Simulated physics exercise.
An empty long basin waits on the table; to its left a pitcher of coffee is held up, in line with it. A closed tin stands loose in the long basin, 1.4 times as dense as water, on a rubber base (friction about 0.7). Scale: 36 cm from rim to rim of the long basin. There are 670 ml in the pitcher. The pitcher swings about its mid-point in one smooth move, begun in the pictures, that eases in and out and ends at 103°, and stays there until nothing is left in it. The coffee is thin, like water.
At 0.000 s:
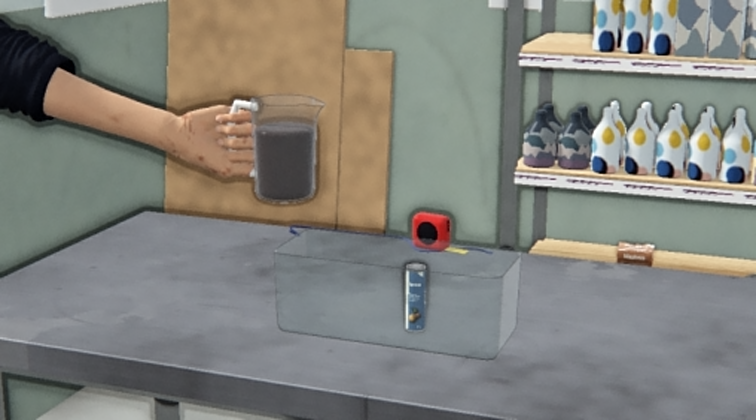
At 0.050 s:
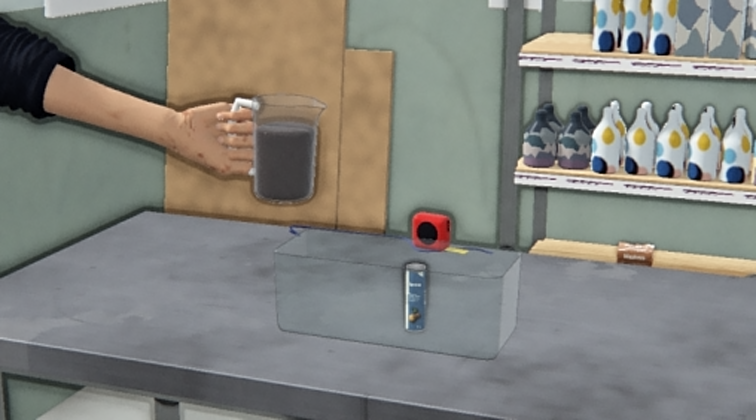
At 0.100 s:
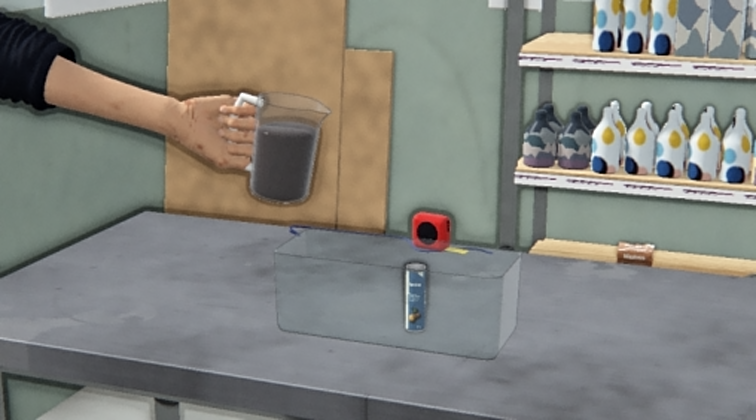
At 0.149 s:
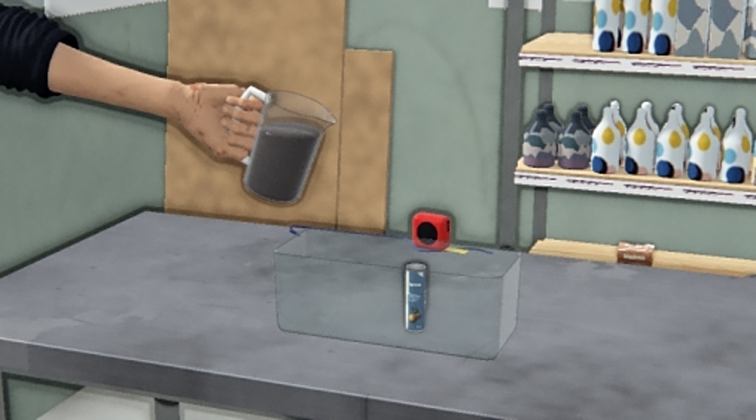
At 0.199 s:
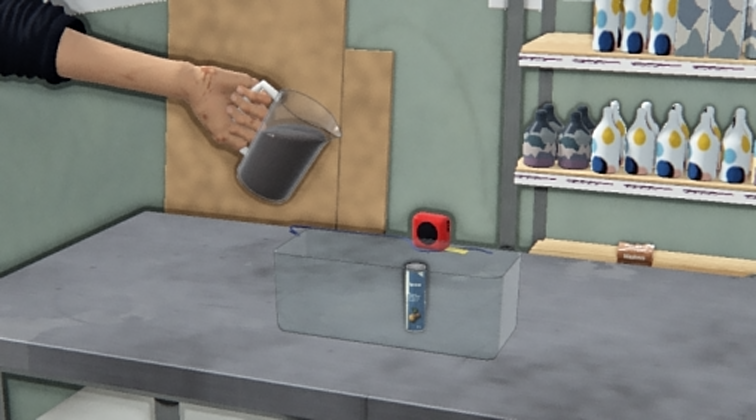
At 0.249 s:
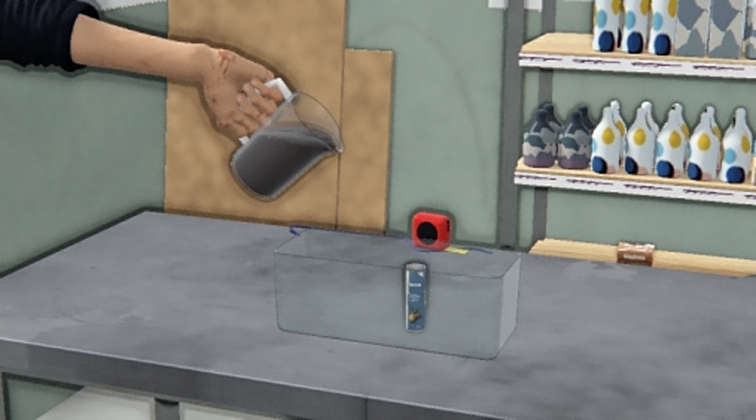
A hand with a dark sleeve holds a clear pitcher of dark liquid at the left, above a grey table seen from slightly above in a room with green walls. An empty, see-through long basin sits on the table with a blue tin upright inside and a red device behind it, near shelves of bottles. The hand steadily tilts the pitcher rightward, its liquid staying near level, while the camera remains still.
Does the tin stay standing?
It remains upright.
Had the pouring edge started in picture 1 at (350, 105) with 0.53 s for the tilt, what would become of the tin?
Then it falls.
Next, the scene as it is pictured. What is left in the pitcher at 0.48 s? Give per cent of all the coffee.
About 68 per cent.
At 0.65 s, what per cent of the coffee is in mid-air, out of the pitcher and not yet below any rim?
About 20 per cent.
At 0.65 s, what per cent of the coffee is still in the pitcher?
Some 26 per cent.
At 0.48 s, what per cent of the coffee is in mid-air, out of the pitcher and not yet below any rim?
About 22 per cent.
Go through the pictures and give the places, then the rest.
In the first picture, it leans 0°; its right rim is at (325, 104); the coffee meets the walls at (259, 126) and (314, 130); the long basin's rim runs from (290, 240) to (512, 266); the tin's top is at (416, 270).
In the second picture, it leans 2°; its right rim is at (326, 106); the coffee meets the walls at (260, 125) and (314, 130).
In the third picture, it leans 9°; its right rim is at (331, 112); the coffee meets the walls at (261, 125) and (316, 132).
In the fourth picture, it leans 19°; its right rim is at (337, 122); the coffee meets the walls at (261, 132) and (320, 134).
In the fifth picture, it leans 32°; its right rim is at (342, 136); the coffee meets the walls at (256, 142) and (326, 136).
In the sixth picture, it leans 47°; its right rim is at (344, 152); the coffee meets the walls at (247, 145) and (332, 144).
By 0.48 s the tilt is 101° and 68 per cent is still to pour; the tin stands where it began.
By 0.65 s the tilt is 103° and 26 per cent is still to pour; the tin stands where it began.
By 0.83 s the tilt is 103° and 7 per cent is still to pour; the tin stands where it began.
By 1.03 s the tilt is 103° and 1 per cent is still to pour; the tin stands where it began.
At rest the tin stands where it began.
